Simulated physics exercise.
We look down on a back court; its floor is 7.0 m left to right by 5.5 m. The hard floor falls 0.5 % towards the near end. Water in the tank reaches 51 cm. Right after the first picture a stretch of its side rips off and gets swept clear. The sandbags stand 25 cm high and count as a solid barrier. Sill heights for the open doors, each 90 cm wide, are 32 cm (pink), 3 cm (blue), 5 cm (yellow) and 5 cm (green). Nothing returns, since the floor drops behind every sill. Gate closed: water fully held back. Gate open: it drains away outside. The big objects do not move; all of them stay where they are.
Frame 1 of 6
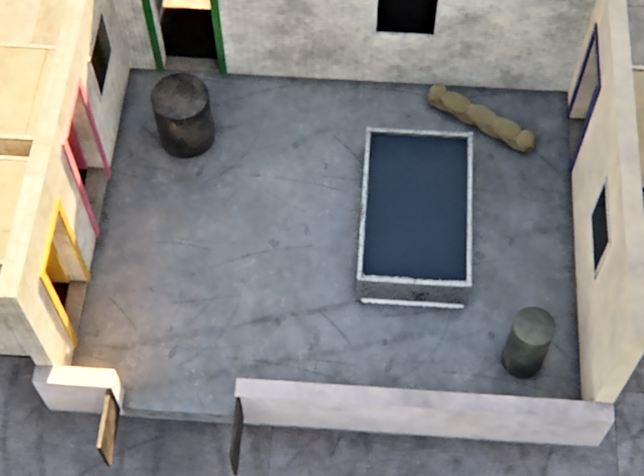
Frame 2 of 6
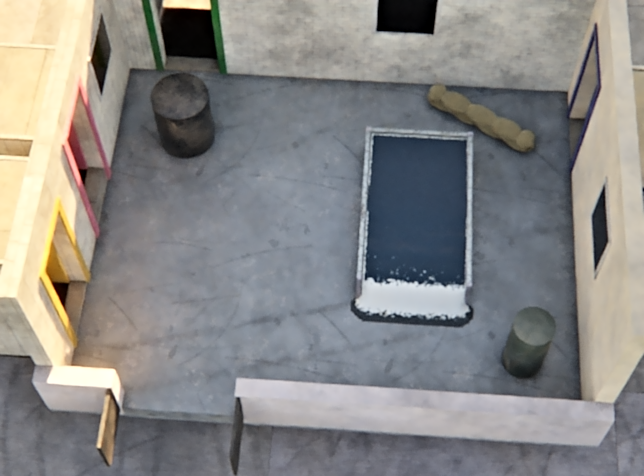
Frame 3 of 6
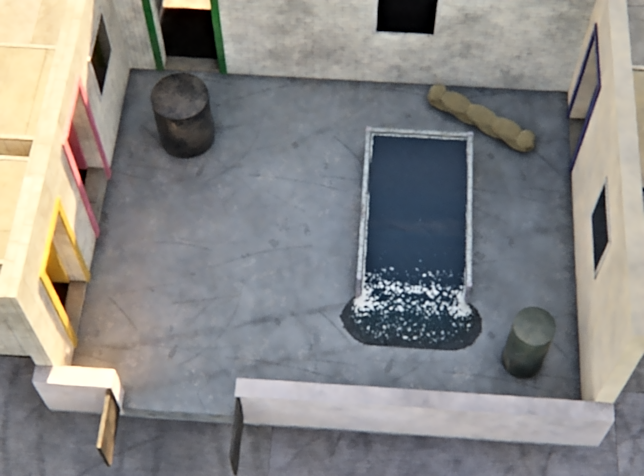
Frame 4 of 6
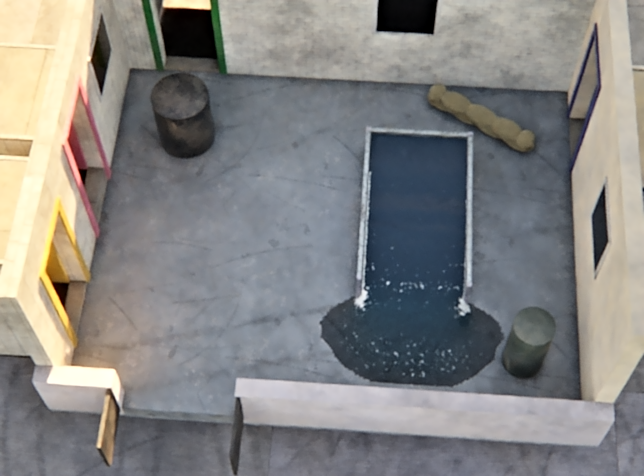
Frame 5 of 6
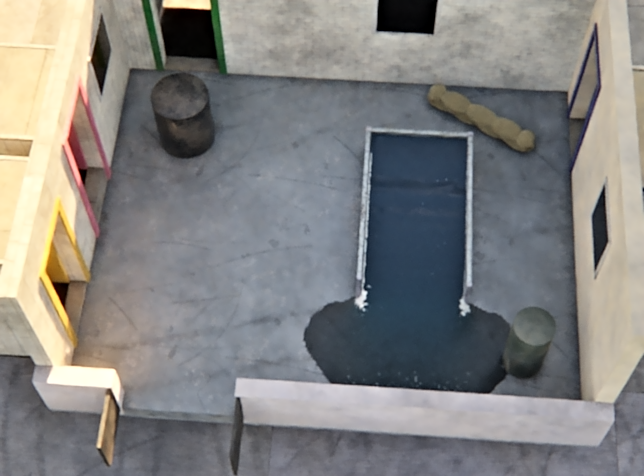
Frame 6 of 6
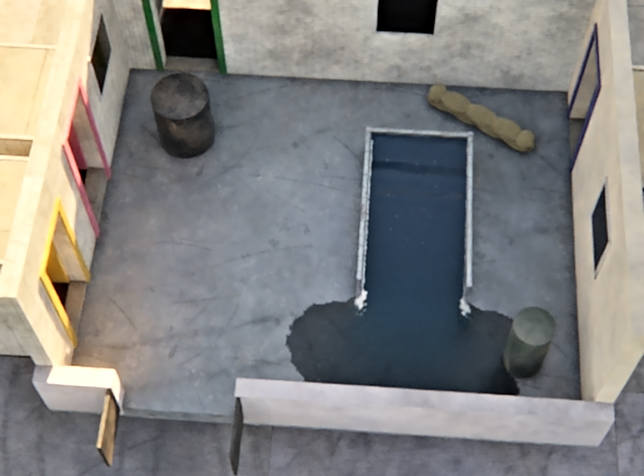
The footage shows a walled grey courtyard with a rectangular water tank, two cylindrical objects and a twisted barrier; the tank's near side opens, and dark water pours out, spreading across the floor to the low front wall and sideways.
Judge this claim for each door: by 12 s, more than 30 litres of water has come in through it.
Verdicts: The pink door, false; the blue door, true; the yellow door, true; the green door, false.
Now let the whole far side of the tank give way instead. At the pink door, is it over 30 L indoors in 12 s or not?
Against that limit: Pink short of it.
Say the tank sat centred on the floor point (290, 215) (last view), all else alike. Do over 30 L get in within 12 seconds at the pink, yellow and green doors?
Pink: Within limit; yellow: Within limit; green: Within limit.
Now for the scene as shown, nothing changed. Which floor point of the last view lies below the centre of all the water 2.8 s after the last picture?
Close to (389, 320) in the last picture.
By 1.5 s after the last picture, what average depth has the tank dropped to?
Some 22 cm on average.
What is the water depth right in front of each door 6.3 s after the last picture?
Door by door, in cm: Pink reads 5, blue reads 8, yellow reads 8, green reads 4.
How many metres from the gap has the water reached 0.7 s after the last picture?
It comes to some 2.8 metres.
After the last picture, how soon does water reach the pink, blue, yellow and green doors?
The front reaches pink at 3.2 s, blue at 3.0 s, yellow at 2.2 s, green at 5.5 s.
Then, 0.7 s after the last picture water covers 15 % of the floor and is deepest (34 cm) near (411, 397); pink door not reached, blue door not reached, yellow door not reached, green door not reached.
Then, 1.5 s after the last picture water covers 25 % of the floor and is deepest (34 cm) near (572, 421); pink door not reached, blue door not reached, yellow door not reached, green door not reached.
Then, 2.8 s after the last picture water covers 50 % of the floor and is deepest (28 cm) near (572, 421); pink door not reached, blue door not reached, yellow door 13 cm at the sill, 10 L in, green door not reached.
Then, 6.3 s after the last picture water covers 80 % of the floor and is deepest (12 cm) near (130, 72); pink door 5 cm at the sill, 0 L in, blue door 8 cm at the sill, 20 L in, yellow door 8 cm at the sill, 84 L in, green door 4 cm at the sill, 0 L in.
Then, 11.3 s after the last picture water covers 95 % of the floor and is deepest (7 cm) near (502, 120); pink door 4 cm at the sill, 0 L in, blue door 6 cm at the sill, 71 L in, yellow door 4 cm at the sill, 96 L in, green door 4 cm at the sill, 2 L in.
